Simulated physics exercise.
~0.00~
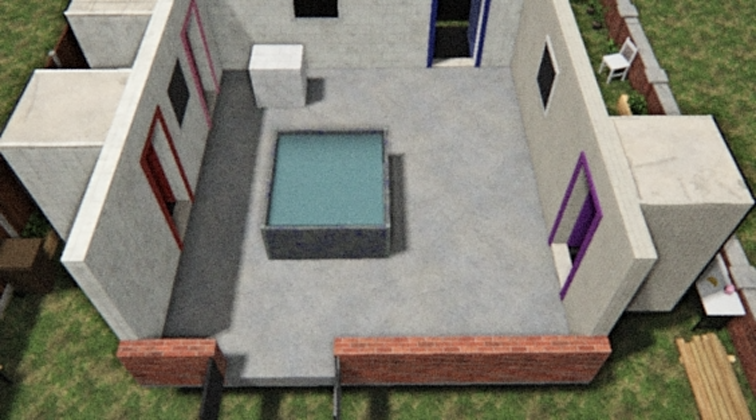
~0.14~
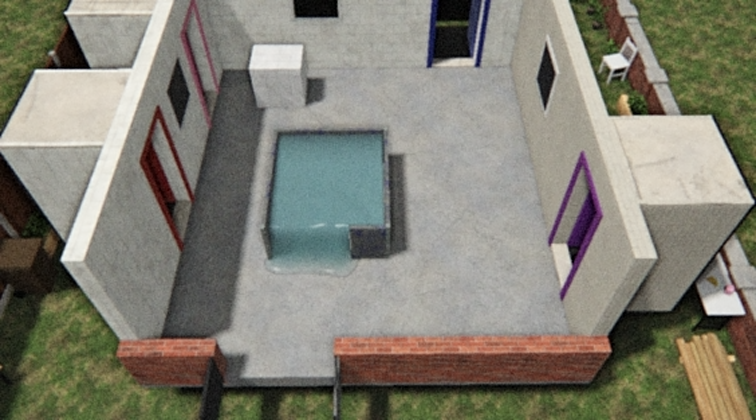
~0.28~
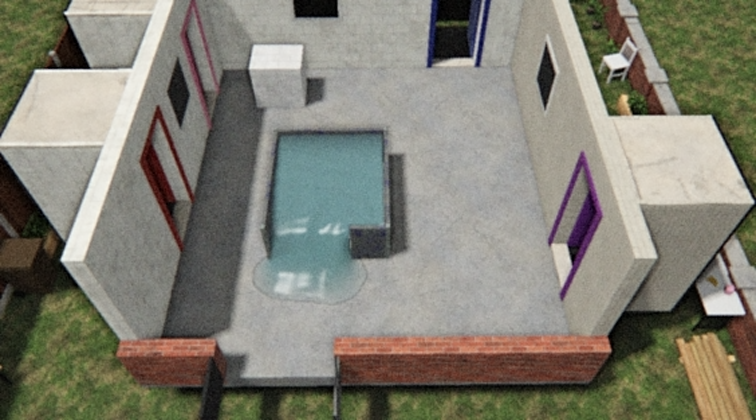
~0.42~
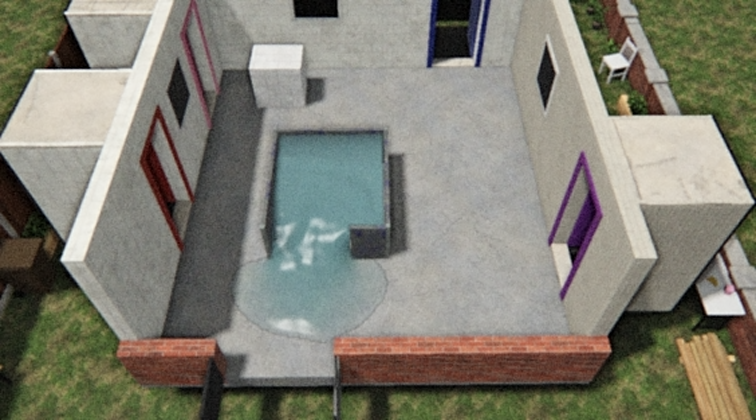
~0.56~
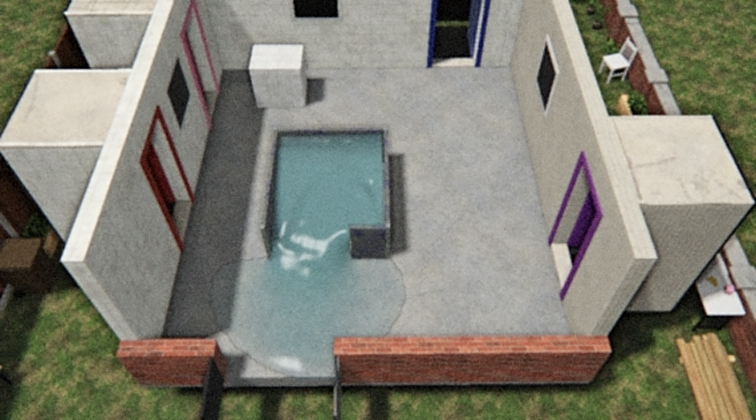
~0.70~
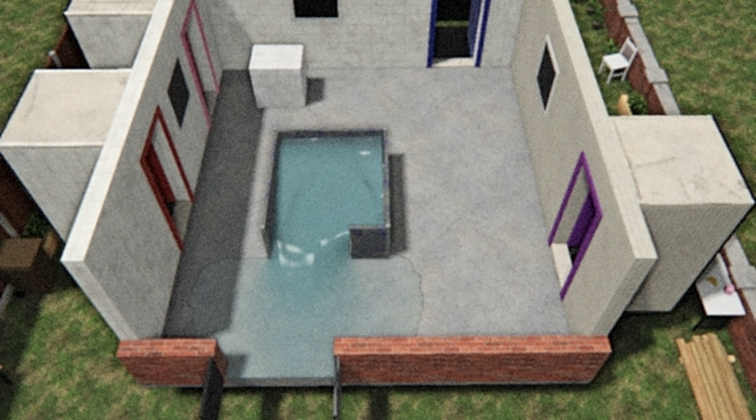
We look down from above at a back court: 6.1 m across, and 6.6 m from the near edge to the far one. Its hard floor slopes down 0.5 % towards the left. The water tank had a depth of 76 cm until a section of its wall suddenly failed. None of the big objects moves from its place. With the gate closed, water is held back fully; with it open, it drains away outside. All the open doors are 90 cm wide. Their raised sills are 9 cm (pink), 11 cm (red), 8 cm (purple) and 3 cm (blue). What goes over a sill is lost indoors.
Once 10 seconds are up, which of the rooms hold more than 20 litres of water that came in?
Pink door - 20 litres or less. Red door - 20 litres or less. Purple door - 20 litres or less. Blue door - 20 litres or less.
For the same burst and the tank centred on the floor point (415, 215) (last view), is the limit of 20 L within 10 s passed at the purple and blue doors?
Well, purple ends up beyond the mark and blue ends up beyond the mark.
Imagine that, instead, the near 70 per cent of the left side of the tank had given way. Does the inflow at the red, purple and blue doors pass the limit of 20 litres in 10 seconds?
Compared with the limit, red is higher, purple is lower and blue is lower.
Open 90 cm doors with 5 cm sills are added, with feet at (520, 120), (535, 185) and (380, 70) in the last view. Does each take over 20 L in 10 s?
Door 1: Lower; door 2: Lower; door 3: Lower.
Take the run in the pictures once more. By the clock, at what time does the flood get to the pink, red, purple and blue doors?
Door times: Pink 3.8 s / red 2.4 s / purple 2.6 s / blue 6.5 s.
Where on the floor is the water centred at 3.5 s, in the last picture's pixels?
At about (326, 250).
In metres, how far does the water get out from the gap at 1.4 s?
3.4 m.
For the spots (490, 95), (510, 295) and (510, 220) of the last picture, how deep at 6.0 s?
2, 5 and 4 cm.
After 1.4 s water covers 20 % of the floor and is deepest (38 cm) near (301, 266); pink door not reached, red door not reached, purple door not reached, blue door not reached.
After 2.2 s water covers 25 % of the floor and is deepest (36 cm) near (206, 362); pink door not reached, red door not reached, purple door not reached, blue door not reached.
After 3.5 s water covers 45 % of the floor and is deepest (18 cm) near (193, 362); pink door not reached, red door 4 cm at the sill, 0 L in, purple door 11 cm at the sill, 2 L in, blue door not reached.
After 6.0 s water covers 70 % of the floor and is deepest (13 cm) near (156, 362); pink door 3 cm at the sill, 0 L in, red door 4 cm at the sill, 0 L in, purple door 5 cm at the sill, 5 L in, blue door not reached.
After 10.0 s water covers 95 % of the floor and is deepest (8 cm) near (223, 73); pink door 6 cm at the sill, 0 L in, red door 2 cm at the sill, 0 L in, purple door 3 cm at the sill, 5 L in, blue door 3 cm at the sill, 1 L in.
